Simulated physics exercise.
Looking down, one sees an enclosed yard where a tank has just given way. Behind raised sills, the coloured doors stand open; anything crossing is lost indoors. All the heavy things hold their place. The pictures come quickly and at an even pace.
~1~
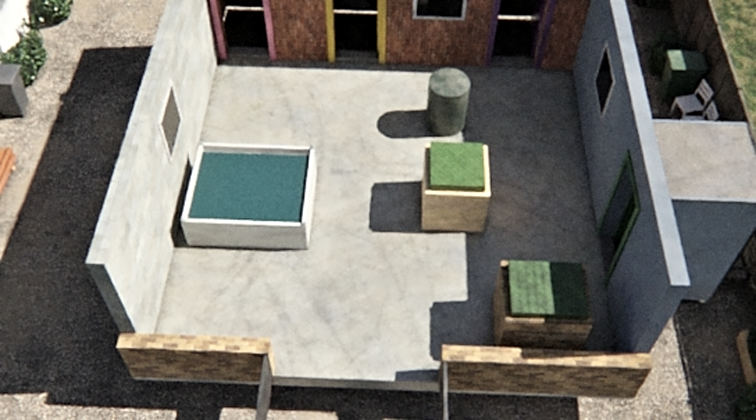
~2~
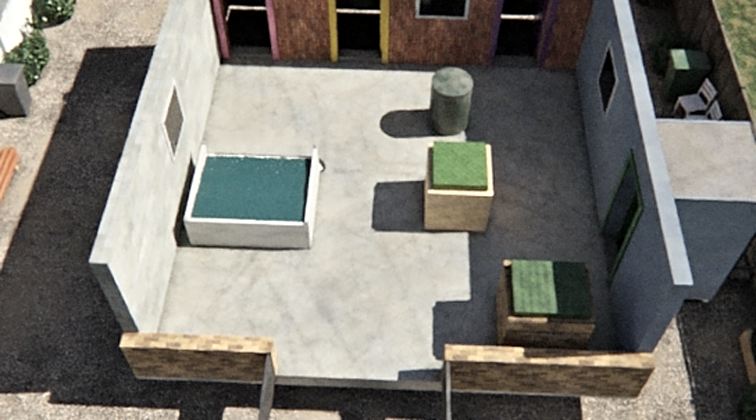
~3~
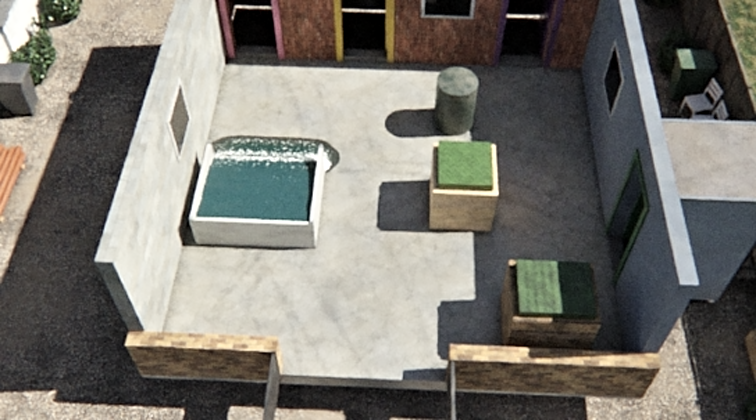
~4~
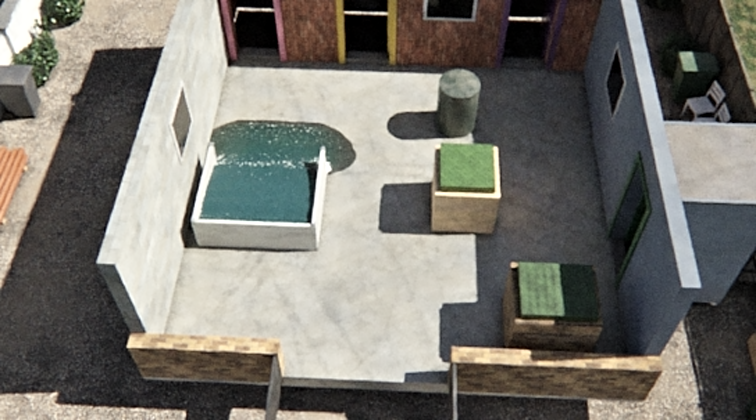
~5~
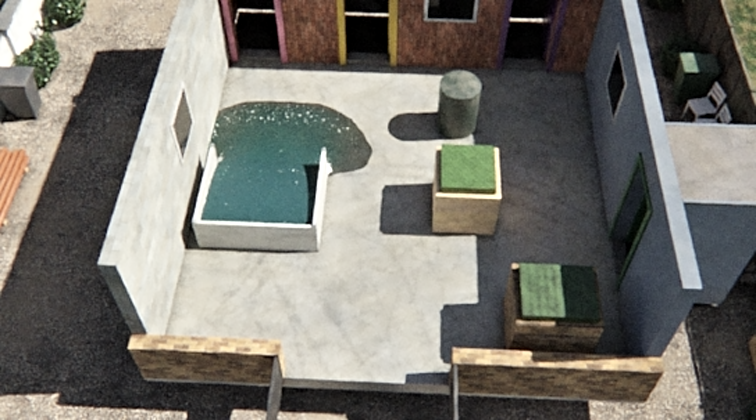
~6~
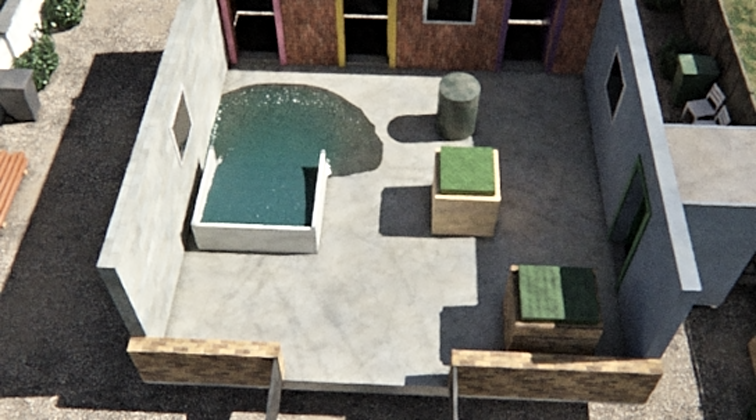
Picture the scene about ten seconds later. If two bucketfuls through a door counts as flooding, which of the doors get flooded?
The pink door gets flooded; the yellow door gets flooded; the purple door does not get flooded; the green door does not get flooded.
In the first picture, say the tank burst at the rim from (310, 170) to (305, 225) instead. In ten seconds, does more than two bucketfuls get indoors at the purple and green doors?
Note - purple door: Short of the mark, green door: Past the mark.
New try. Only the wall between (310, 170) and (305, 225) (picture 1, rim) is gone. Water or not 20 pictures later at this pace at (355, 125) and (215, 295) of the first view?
One after the other: Flooded, clear.
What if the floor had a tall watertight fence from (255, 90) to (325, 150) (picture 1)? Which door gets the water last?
The green-painted one.
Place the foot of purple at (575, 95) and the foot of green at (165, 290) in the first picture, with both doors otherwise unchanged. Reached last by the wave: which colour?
The green-painted one.
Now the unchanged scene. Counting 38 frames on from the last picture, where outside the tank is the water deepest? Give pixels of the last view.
My pick is (557, 76).
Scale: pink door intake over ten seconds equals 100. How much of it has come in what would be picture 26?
Around 90 percent.
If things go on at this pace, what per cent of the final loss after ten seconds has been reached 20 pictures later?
About 90 per cent.
A moment on, water covers 25 % of the floor; the pink door over two buckets in, the yellow door wet at the sill, nothing in, the purple door not reached, the green door not reached.
Next, water covers 25 % of the floor; the pink door far over two buckets in, the yellow door over two buckets in, the purple door not reached, the green door not reached.
Then, water covers 35 % of the floor; the pink door far over two buckets in, the yellow door over two buckets in, the purple door wet at the sill, nothing in, the green door not reached.
Later, water covers 50 % of the floor; the pink door far over two buckets in, the yellow door over two buckets in, the purple door wet at the sill, nothing in, the green door wet at the sill, nothing in.
In the end, water covers 75 % of the floor; the pink door far over two buckets in, the yellow door over two buckets in, the purple door under two buckets in, the green door under two buckets in.
